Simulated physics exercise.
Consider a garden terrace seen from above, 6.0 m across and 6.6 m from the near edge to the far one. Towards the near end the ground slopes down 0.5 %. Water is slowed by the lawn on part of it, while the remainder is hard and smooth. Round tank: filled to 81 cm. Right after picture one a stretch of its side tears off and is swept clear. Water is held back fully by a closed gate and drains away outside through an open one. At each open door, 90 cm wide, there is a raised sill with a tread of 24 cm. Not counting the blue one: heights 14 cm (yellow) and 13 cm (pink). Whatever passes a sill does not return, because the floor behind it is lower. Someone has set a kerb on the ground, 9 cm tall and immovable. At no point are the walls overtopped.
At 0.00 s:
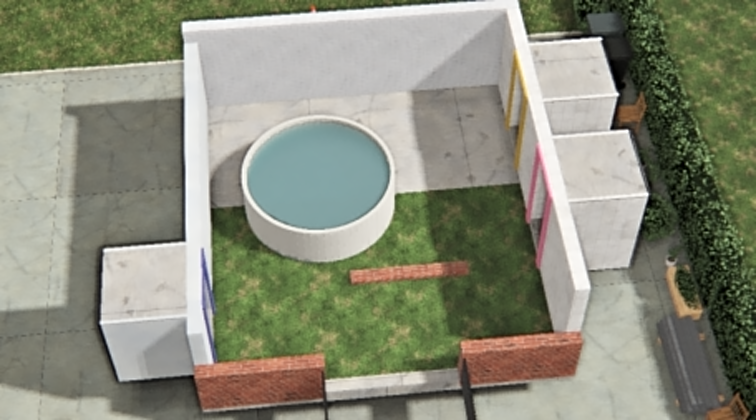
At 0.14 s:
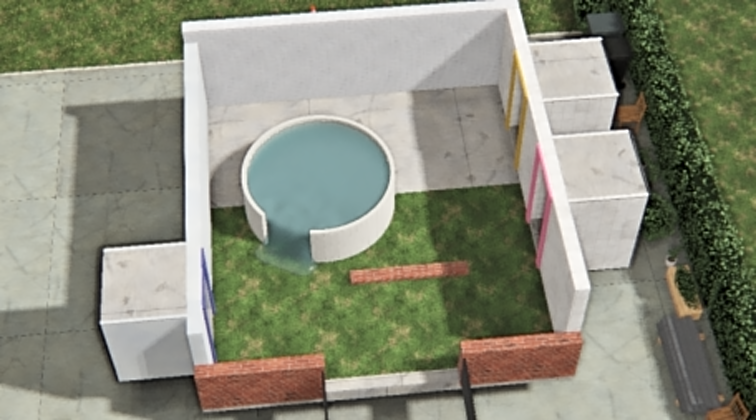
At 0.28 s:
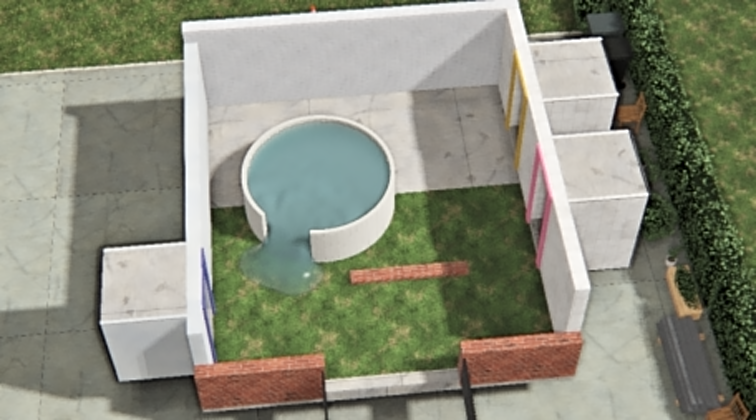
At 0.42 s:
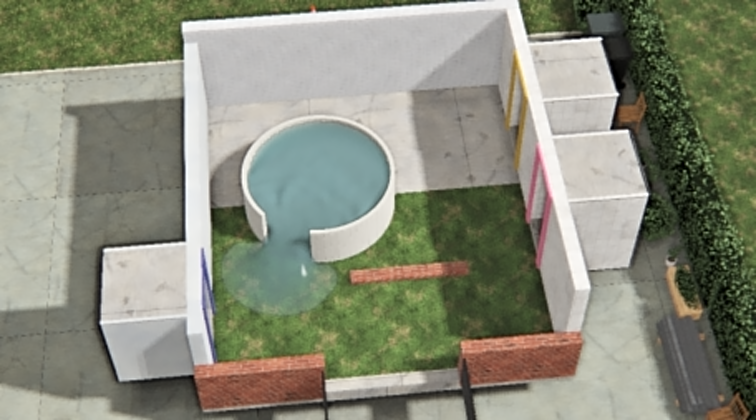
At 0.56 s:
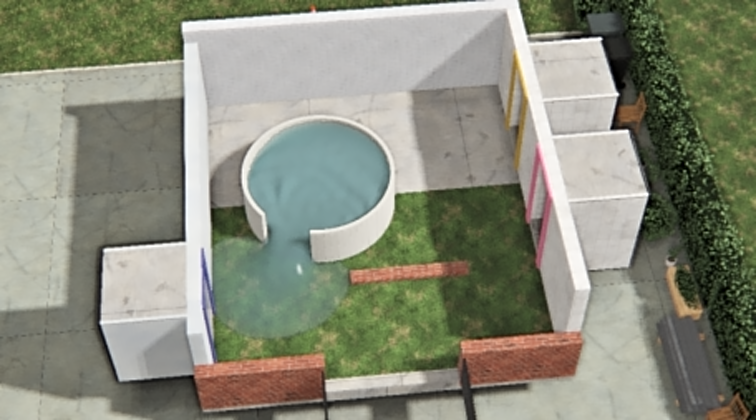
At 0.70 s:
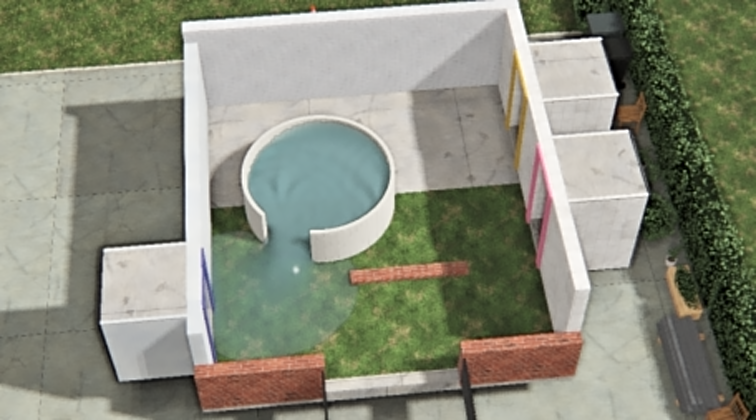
A round tank of water stood in a walled yard until a piece of its near side vanished, and water poured out through the gap, spreading across the grass to the blue door on the left.
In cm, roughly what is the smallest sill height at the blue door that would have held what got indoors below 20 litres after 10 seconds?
32 cm.
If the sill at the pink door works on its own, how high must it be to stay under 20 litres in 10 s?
Roughly 6.0 cm at pink.
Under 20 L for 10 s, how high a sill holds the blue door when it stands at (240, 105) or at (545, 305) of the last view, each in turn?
Minimums: About 7.0 cm and 13.0 cm.
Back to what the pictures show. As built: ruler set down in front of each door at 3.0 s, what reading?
Yellow 0, blue 37, pink 0 cm.
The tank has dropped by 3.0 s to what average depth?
Some 46 cm.
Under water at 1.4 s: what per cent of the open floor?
Around 25 per cent of the free floor.
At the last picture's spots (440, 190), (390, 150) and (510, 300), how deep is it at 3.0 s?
Depths in order: 0 / 0 / 0 cm.
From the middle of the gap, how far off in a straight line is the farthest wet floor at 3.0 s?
3.8 metres.
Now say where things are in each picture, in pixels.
The first frame shows the round tank at (318, 175) is whole and still, 81 cm deep; the blue door at (207, 305) is dry.
In the second frame, water pours out at (288, 245) and has run 0.3 m, to (264, 259); about 9 cm deep outside, 81 cm at the back.
In the third frame, water pours out at (288, 246) and has run 0.8 m, to (259, 281); about 11 cm deep outside, 81 cm at the back.
In the fourth frame, the front is at (247, 304), 1.3 m from the gap at (288, 246); 2.1 m2 of floor is wet, 81 cm left at the back.
In the fifth frame, the gap is at (288, 246), the front 1.8 m out at (241, 330); the back of the round tank holds 81 cm.
In the sixth frame, water pours out at (288, 246) and has run 2.3 m, to (225, 352); about 7 cm deep outside, 80 cm at the back; water is at the blue door at (207, 305).
After 1.4 s water covers 25 % of the floor, deepest (54 cm) near (215, 380); 30 cm at the blue door, 1 litre in over its 23 cm sill.
After 3.0 s water covers 35 % of the floor, deepest (39 cm) near (216, 389); 37 cm at the blue door, 56 litres in over its 23 cm sill.
After 10.0 s water covers 100 % of the floor, deepest (16 cm) near (216, 389); 15 cm at the blue door, 116 litres in over its 23 cm sill.
At the blue door as built, the water arrived by 0.7 s and peaked near 37 cm at 2.6 s.
With a sill of 29 cm, 39 litres would have come in within the 10 s; with 39.5 cm, 3 litres. So under 20 litres takes about 32 cm.
